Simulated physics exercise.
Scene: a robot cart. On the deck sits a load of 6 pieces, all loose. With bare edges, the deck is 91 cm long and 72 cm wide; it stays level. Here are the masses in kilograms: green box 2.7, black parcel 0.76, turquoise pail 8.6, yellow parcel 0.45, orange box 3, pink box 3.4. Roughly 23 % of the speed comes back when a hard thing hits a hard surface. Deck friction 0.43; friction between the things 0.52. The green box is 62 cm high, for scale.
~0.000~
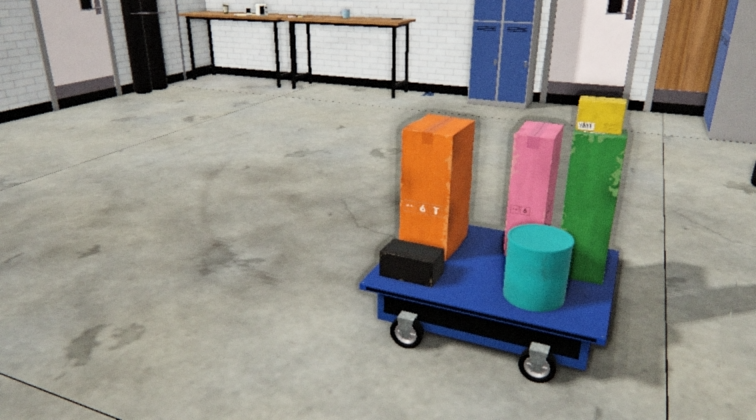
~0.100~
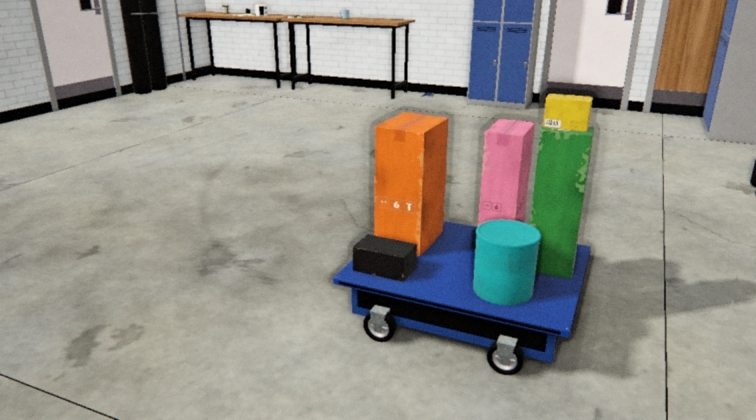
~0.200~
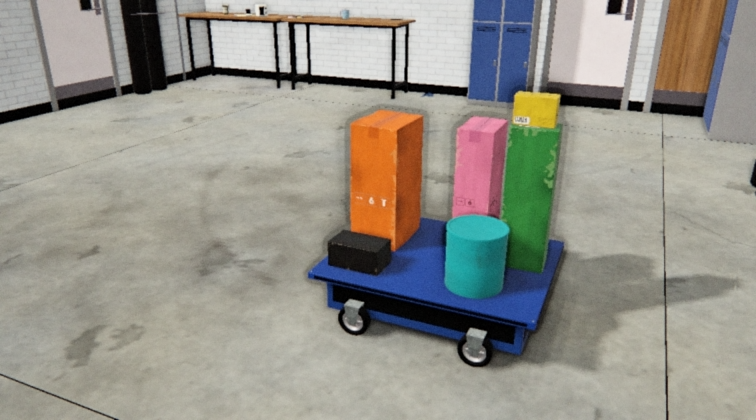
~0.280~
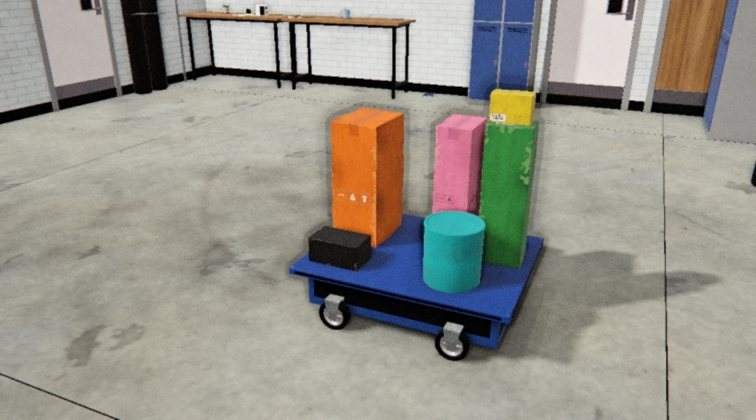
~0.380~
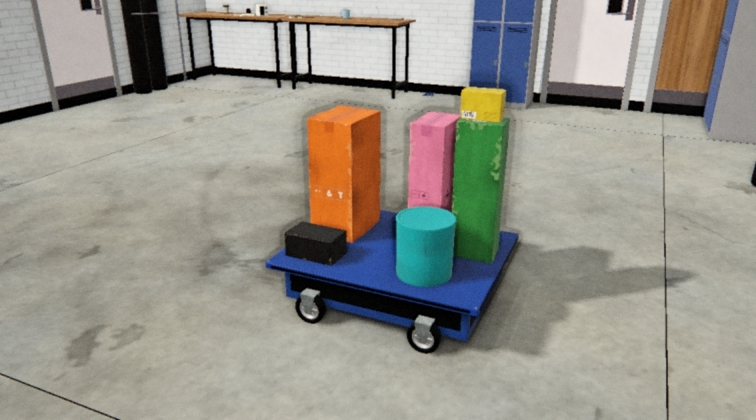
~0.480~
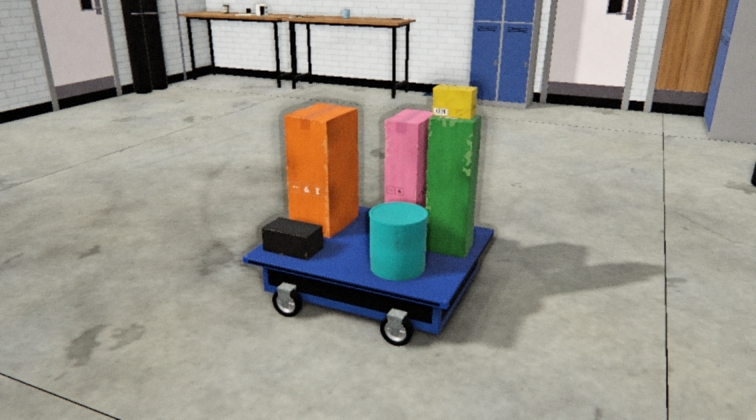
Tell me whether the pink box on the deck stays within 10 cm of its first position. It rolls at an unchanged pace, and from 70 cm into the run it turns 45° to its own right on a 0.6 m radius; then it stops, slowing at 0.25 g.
That one ends up roughly in position.
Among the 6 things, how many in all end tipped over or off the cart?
That makes 0.
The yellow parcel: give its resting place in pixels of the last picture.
Around (302, 71).
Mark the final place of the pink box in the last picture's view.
At pixel (317, 129) or so, give or take.
By 0.78 s, 94 cm covered, turned 9°; black parcel 2 cm from its spot; orange box 2 cm from its spot.
By 0.98 s, 118 cm covered, turned 31°; black parcel 11 cm from its spot; orange box 10 cm from its spot.
By 1.18 s, 142 cm covered, turned 45°; black parcel 11 cm from its spot; orange box 11 cm from its spot; yellow parcel 2 cm from its spot.
By 1.88 s, 176 cm covered, turned 45°, stopped; orange box 11 cm from its spot; black parcel 10 cm from its spot.
When it is over (3.2 s), not toppled but over 10 cm from the start, black parcel and orange box; the other 4 within 10 cm of the start. End places, in pixels of the last picture, pink box near (317, 129).
